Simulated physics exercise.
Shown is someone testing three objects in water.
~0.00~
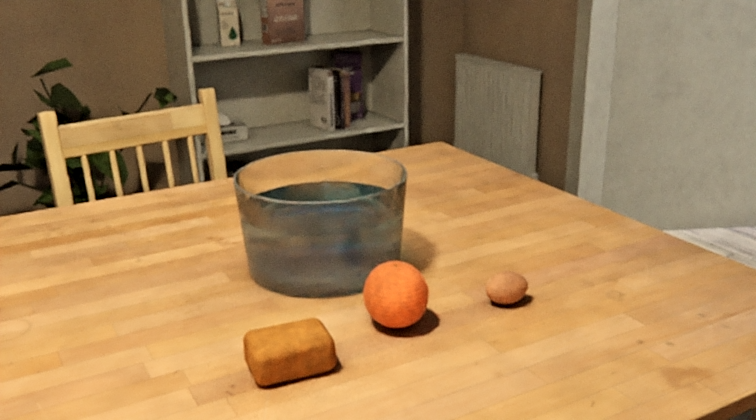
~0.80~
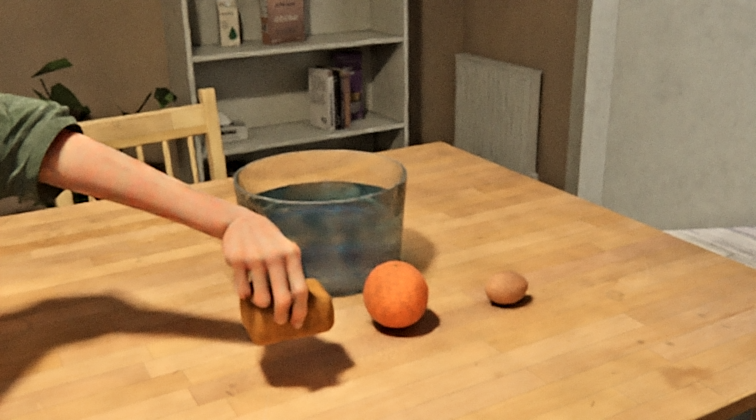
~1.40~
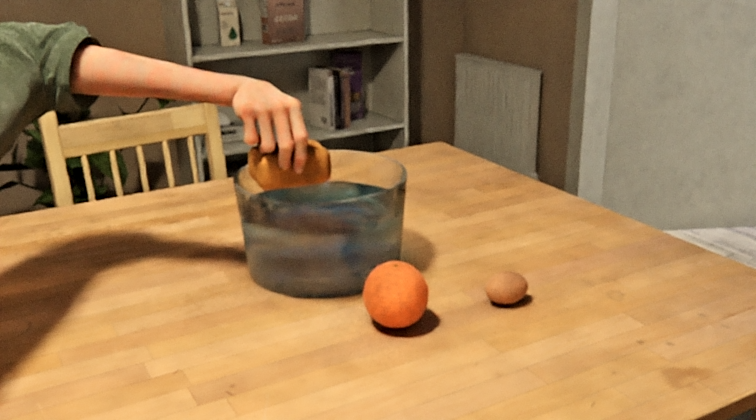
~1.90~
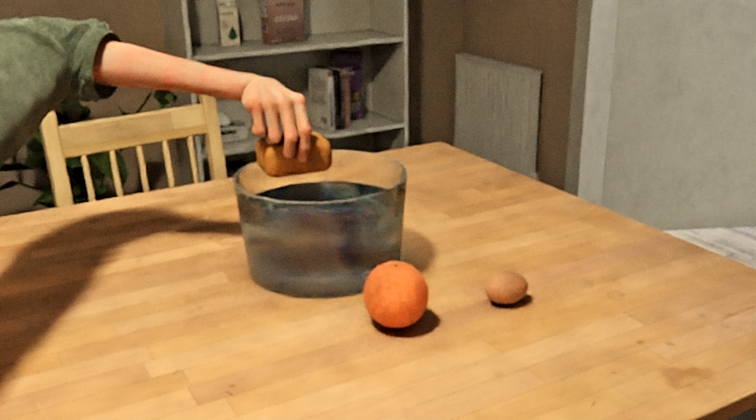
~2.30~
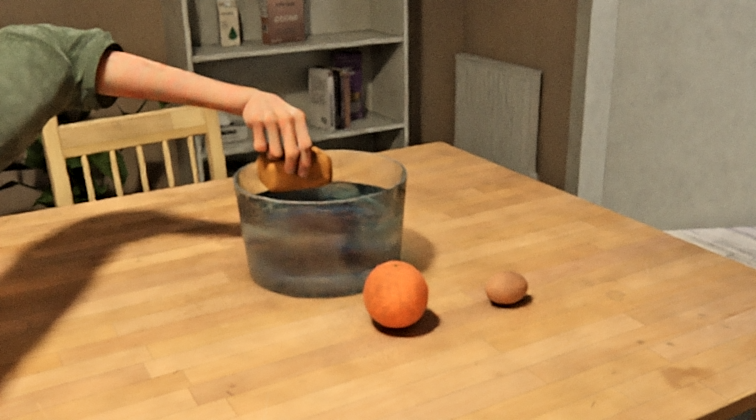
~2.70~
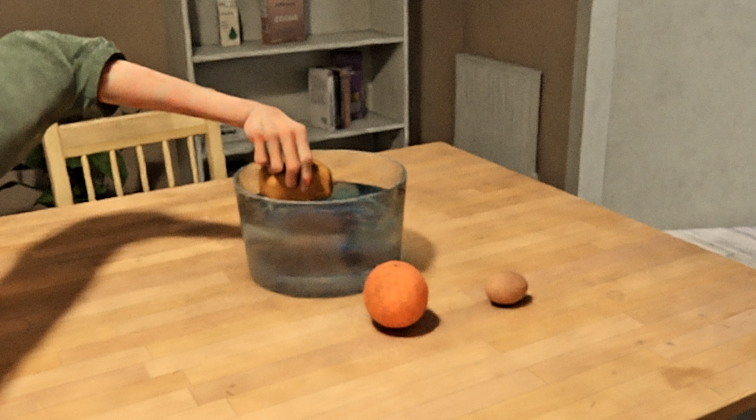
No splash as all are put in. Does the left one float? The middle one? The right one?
Well, left won't go under; middle won't go under; right won't stay up.
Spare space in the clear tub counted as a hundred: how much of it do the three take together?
I'd put it near 20 per cent.
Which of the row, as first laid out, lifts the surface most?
That would be the one at the centre, I'd say.
After 4.0 s, the bread roll floats.
After 8.0 s, the orange floats.
After 12.0 s, the egg goes to the bottom; afloat, bread roll and orange.
